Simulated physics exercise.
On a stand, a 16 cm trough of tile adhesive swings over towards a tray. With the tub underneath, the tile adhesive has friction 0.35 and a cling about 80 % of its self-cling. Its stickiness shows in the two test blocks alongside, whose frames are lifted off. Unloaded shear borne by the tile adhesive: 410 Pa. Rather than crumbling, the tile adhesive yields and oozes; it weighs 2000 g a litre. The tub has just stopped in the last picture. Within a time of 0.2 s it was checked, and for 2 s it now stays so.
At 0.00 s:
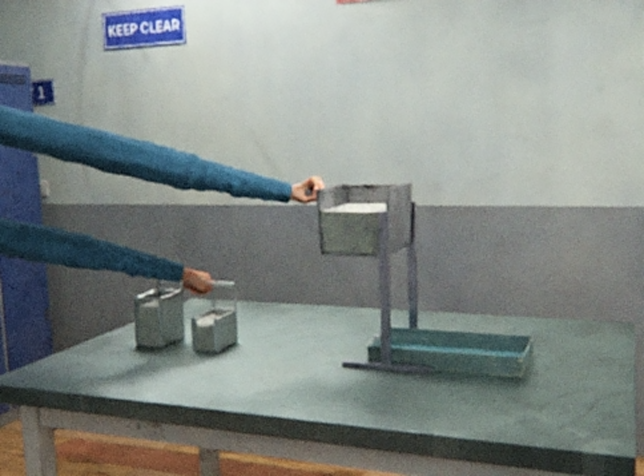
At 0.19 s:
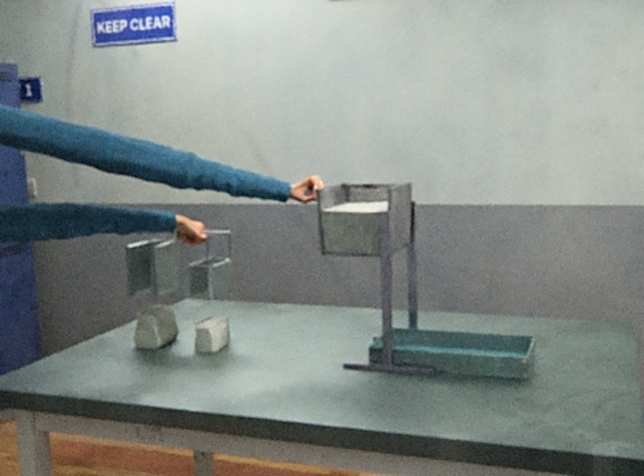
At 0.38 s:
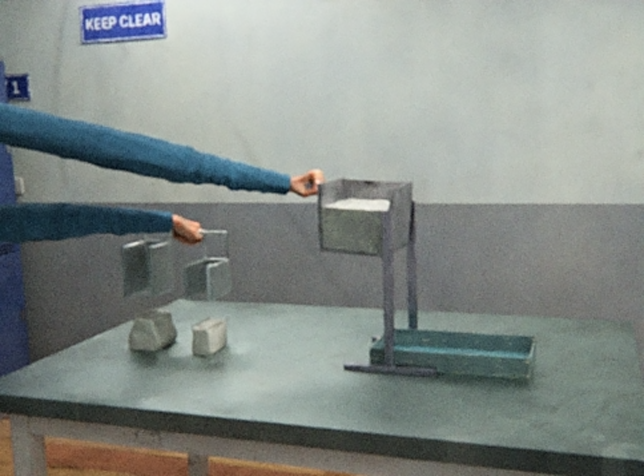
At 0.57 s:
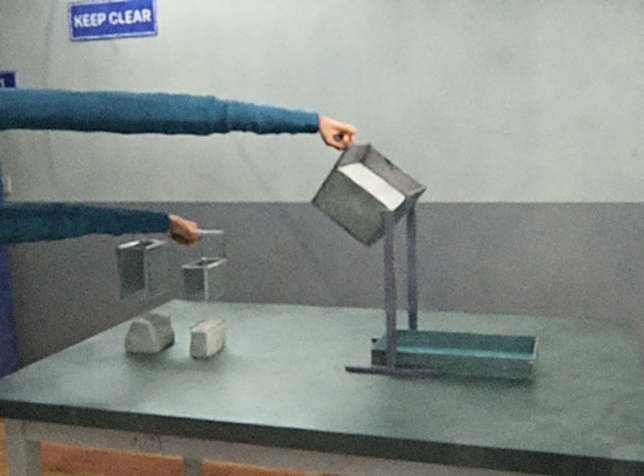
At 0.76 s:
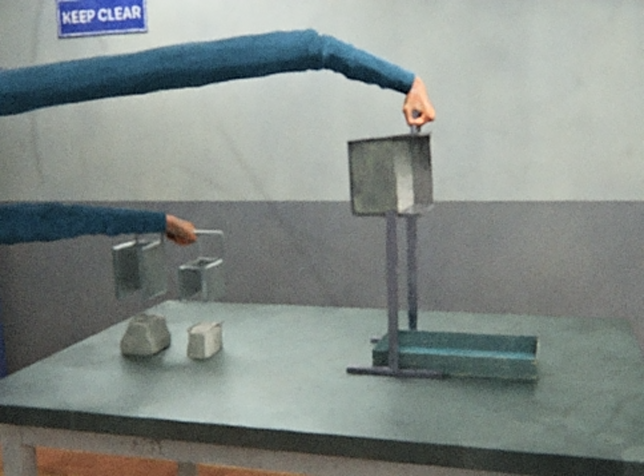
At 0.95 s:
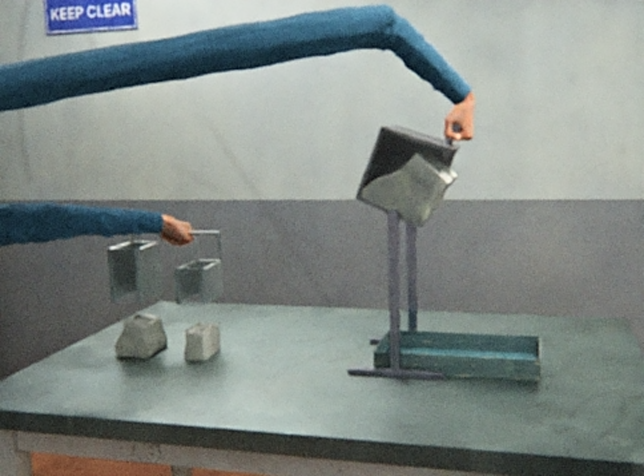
Two blue-sleeved arms reach in from the left over a grey-green table, seen from the front and slightly above as the view drifts slowly right, before a two-tone grey wall with a blue sign. The lower hand lifts paired metal moulds off two pale grey blocks, which slump slightly. The upper hand swings a grey trough of pale adhesive clockwise on its stand above a teal tray, and the mass shifts inside.
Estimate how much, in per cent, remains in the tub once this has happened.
I would say about 7 per cent remains in the tub.
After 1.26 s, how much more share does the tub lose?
Later share of the load: Approx. 14 %.
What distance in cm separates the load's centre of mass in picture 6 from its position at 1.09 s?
Around 12 cm.
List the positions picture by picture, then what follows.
The first frame shows handle-side rim at (319, 191), tilt 0 degrees; highest point of the tile adhesive at (384, 211); test blocks 12 cm, 7.9 cm high (left to right).
The second frame shows handle-side rim at (319, 190), tilt 0 degrees; highest point of the tile adhesive at (386, 211); test blocks 11 cm, 7.8 cm high (left to right).
The third frame shows handle-side rim at (321, 185), tilt 3 degrees; highest point of the tile adhesive at (326, 207); test blocks 9.8 cm, 7.8 cm high (left to right).
The fourth frame shows handle-side rim at (349, 149), tilt 38 degrees; highest point of the tile adhesive at (340, 170); test blocks 9.5 cm, 7.8 cm high (left to right).
The fifth frame shows handle-side rim at (417, 137), tilt 88 degrees; highest point of the tile adhesive at (390, 141); test blocks 9.4 cm, 7.8 cm high (left to right).
The sixth frame shows handle-side rim at (449, 152), tilt 112 degrees; highest point of the tile adhesive at (418, 156); test blocks 9.4 cm, 7.8 cm high (left to right).
By 1.09 s, the tub is at 112 degrees and holds 35 %.
By 1.26 s, the tub is at 112 degrees and holds 22 %.
By 1.43 s, the tub is at 112 degrees and holds 7 %.
By 1.60 s, the tub is at 112 degrees and holds 7 %.
By 2.95 s, at the end, the tub is at 112 degrees and holds 7 %.
